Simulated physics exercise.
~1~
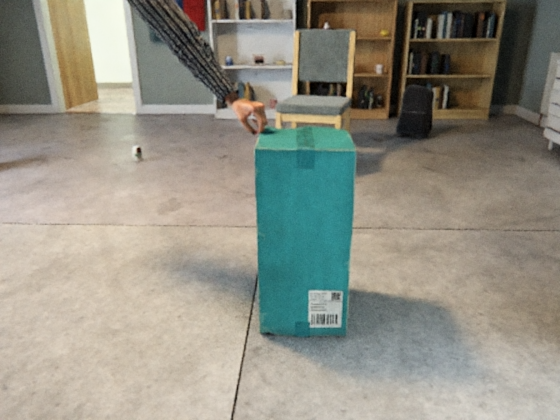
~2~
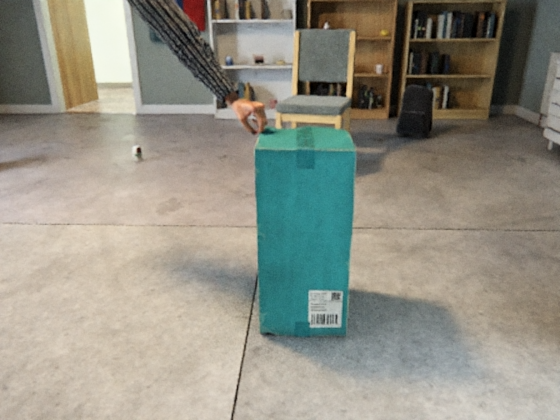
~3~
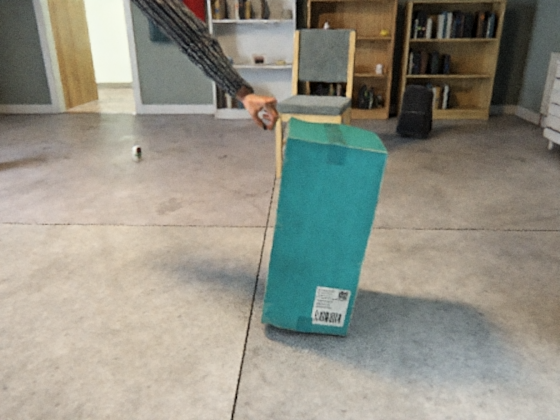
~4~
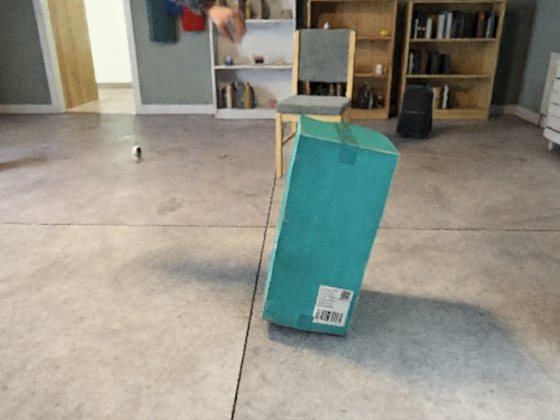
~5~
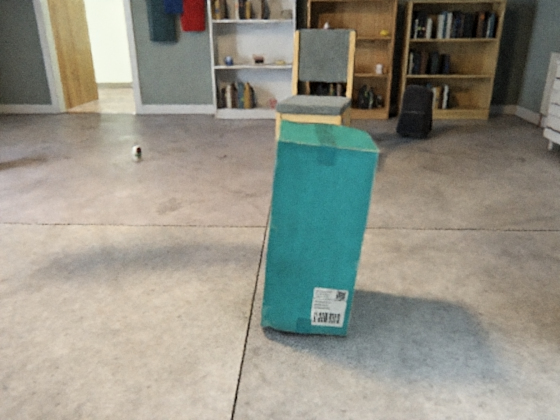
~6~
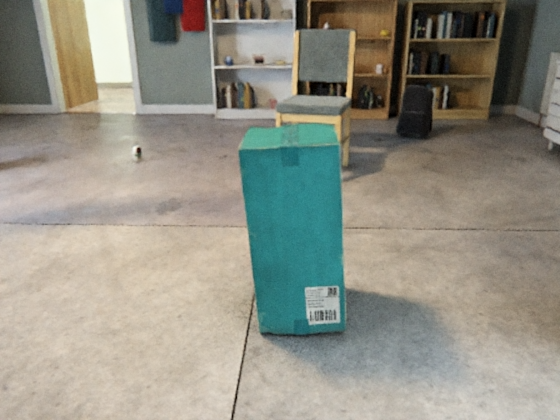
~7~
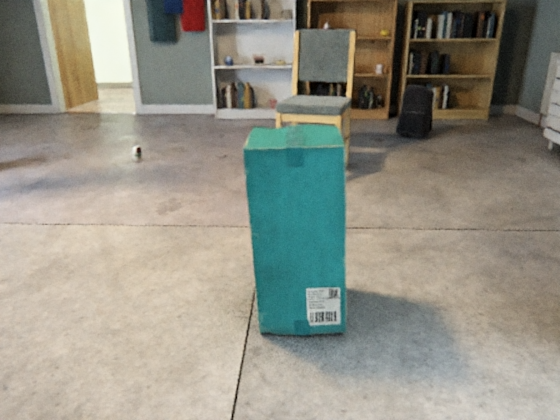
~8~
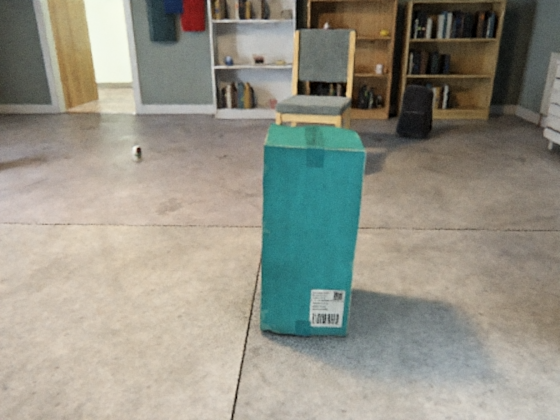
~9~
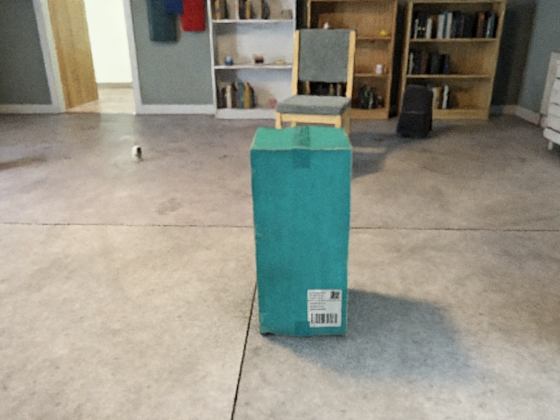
A hand shoves a tall turquoise parcel, which tilts right, rocks back and stays upright.
